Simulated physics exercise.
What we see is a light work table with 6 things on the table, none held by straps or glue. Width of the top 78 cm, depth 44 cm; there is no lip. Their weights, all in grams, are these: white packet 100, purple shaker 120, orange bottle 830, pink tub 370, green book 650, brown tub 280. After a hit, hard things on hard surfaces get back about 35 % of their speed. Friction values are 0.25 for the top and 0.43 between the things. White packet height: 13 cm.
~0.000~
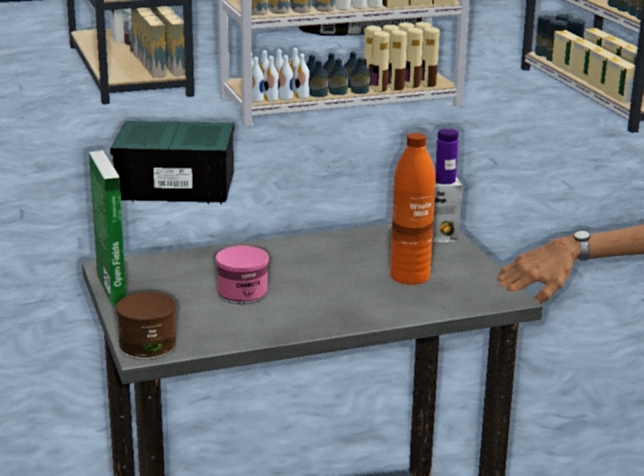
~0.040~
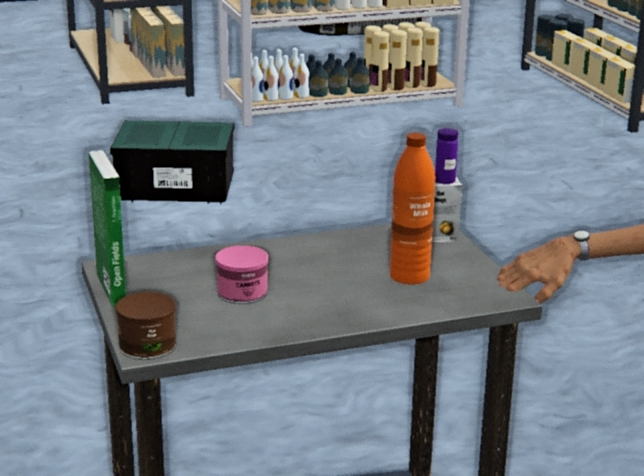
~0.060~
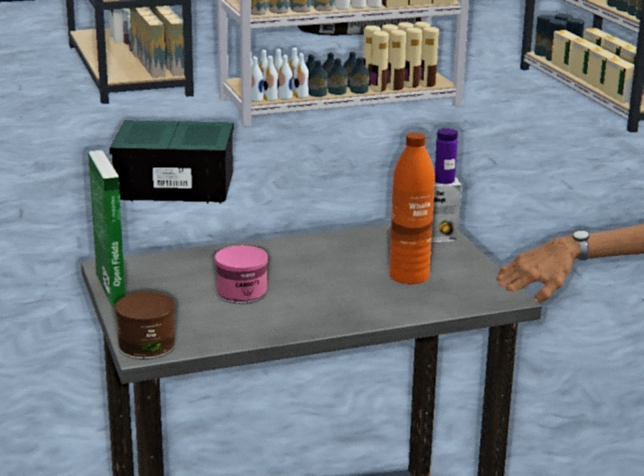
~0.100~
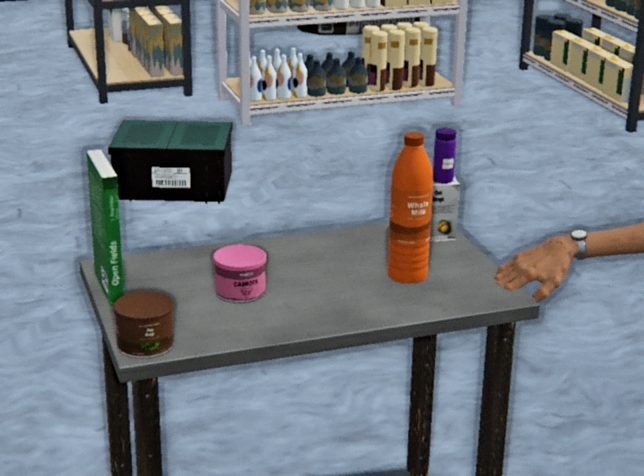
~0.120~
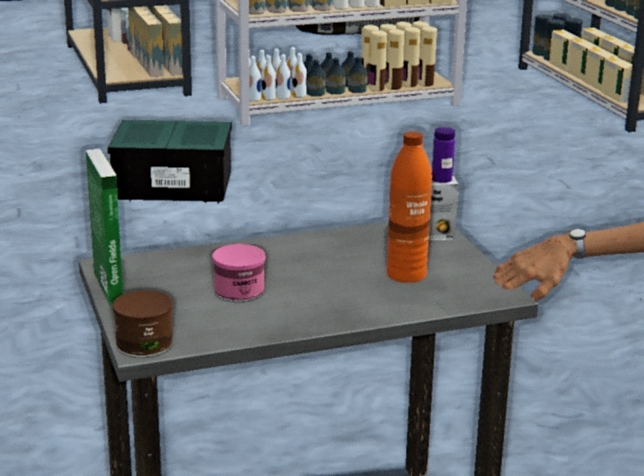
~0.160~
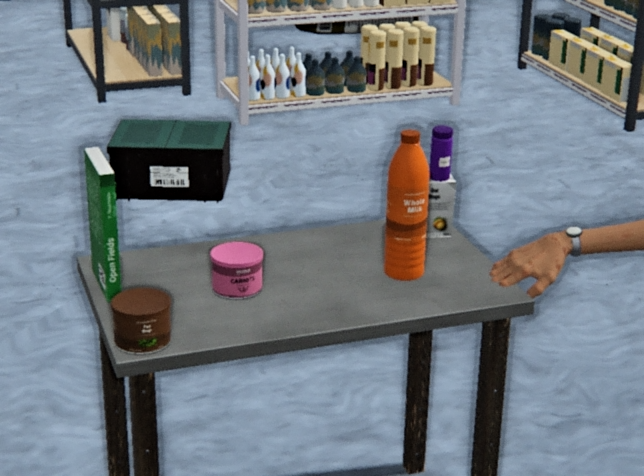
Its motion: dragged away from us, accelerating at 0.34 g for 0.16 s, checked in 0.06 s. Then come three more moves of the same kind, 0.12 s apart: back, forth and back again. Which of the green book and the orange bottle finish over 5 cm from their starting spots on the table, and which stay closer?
The green book stays closer, the orange bottle stays closer.
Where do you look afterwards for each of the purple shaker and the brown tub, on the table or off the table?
Once it settles, the purple shaker has gone out of bounds; as for the brown tub, it keeps within bounds.
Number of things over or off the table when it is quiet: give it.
The count comes out at 2.
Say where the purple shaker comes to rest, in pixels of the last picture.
You'll see it about at (422, 427) in the last picture.
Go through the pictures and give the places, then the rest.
Green book (108, 228); orange bottle (413, 208), in the first picture.
Pink tub (242, 275); brown tub (147, 326), in the second picture.
White packet (438, 210); purple shaker (446, 156), in the third picture.
Pink tub (240, 274); brown tub (145, 325), in the fourth picture.
Table shifted 1 cm; white packet (435, 208); purple shaker (443, 155), in the fifth picture.
Table shifted 2 cm; green book (103, 225); orange bottle (407, 204), in the sixth picture.
By 0.46 s, table shifted 5 cm; purple shaker tilted 11°; white packet tilted 11°.
By 0.76 s, purple shaker now off the table; white packet on its side.
By 0.96 s, table shifted 6 cm; orange bottle 2 cm from its spot near (401, 198); white packet on its side.
By 1.26 s, table shifted 1 cm; green book 2 cm from its spot near (101, 220); orange bottle 2 cm from its spot near (404, 201); white packet on its side.
When it is over (2.0 s), off the table, purple shaker; lying over on the table, white packet; the other 4 within 5 cm of the start. End places, in pixels of the last picture, green book near (104, 227), orange bottle near (411, 208).
